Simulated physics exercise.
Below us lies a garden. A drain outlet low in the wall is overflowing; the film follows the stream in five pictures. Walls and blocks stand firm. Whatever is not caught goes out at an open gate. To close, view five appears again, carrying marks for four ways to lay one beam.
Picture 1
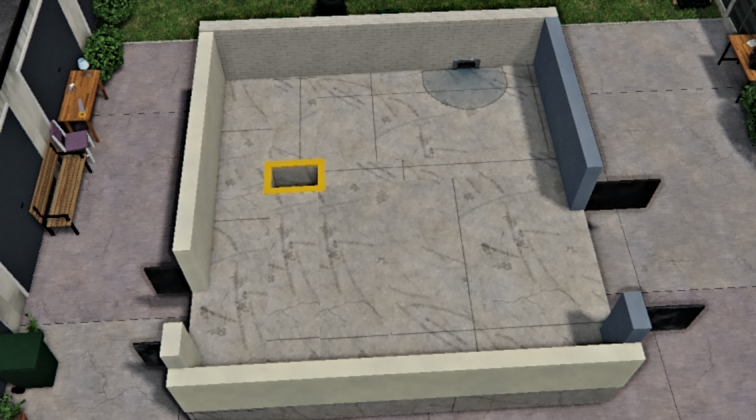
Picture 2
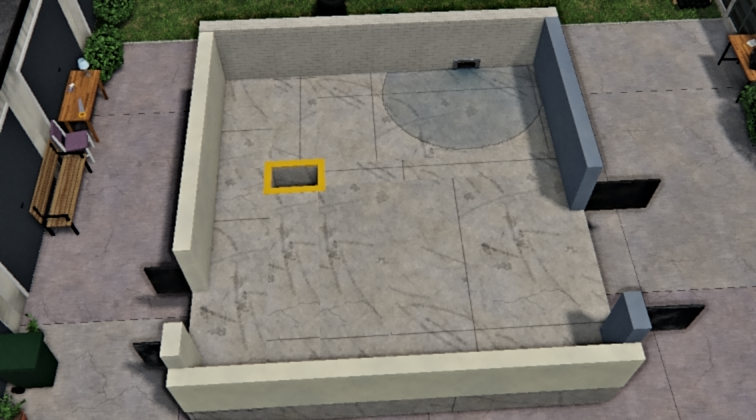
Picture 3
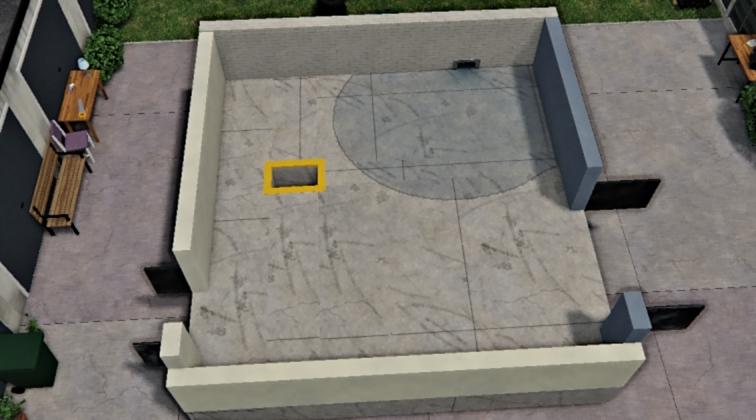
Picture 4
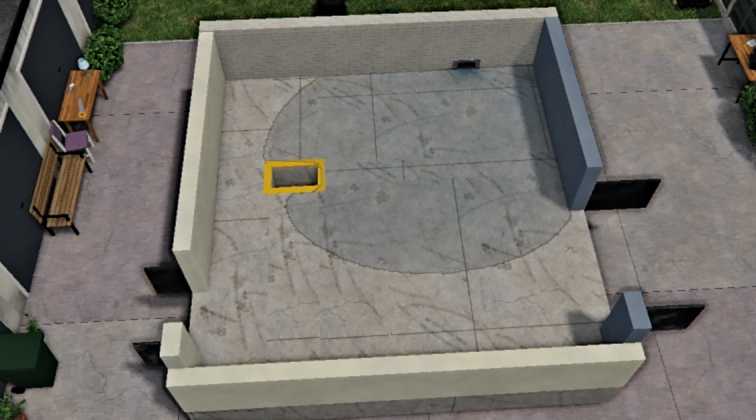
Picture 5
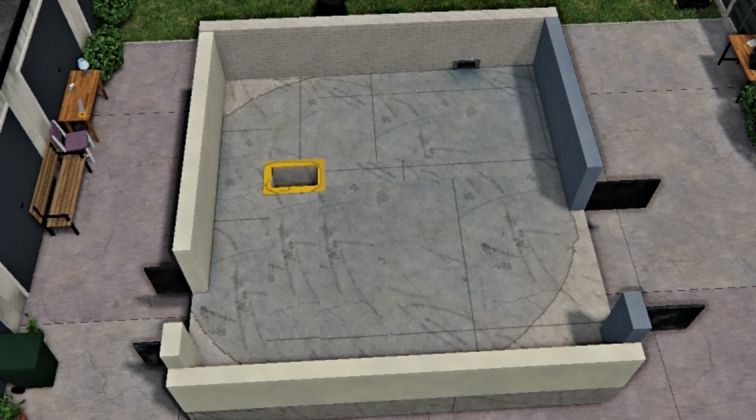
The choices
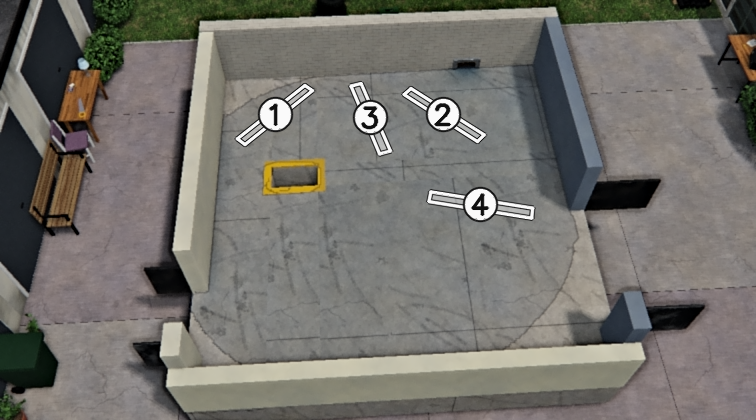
The footage shows a walled, paved garden yard seen from above, where water spreads from an outlet near the top right wall, reaches around the yellow-rimmed gully at left, and then covers most of the paving.
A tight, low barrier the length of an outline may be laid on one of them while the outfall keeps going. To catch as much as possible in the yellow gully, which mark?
Choose 4.
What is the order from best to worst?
Best to worst: 4, 1, 2, 3.
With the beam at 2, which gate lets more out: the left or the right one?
The left one.
In white, 1 from (241, 141) to (308, 88); 2 from (407, 91) to (480, 138); 3 from (356, 84) to (385, 152); 4 from (429, 196) to (532, 213).
With 1, about 19 % of the stream goes into the yellow gully, about 80 % out by the gates.
With 2, about 11 % of the stream goes into the yellow gully, about 87 % out by the gates.
With 3, about 6 % of the stream goes into the yellow gully, about 92 % out by the gates.
With 4, about 31 % of the stream goes into the yellow gully, about 67 % out by the gates.
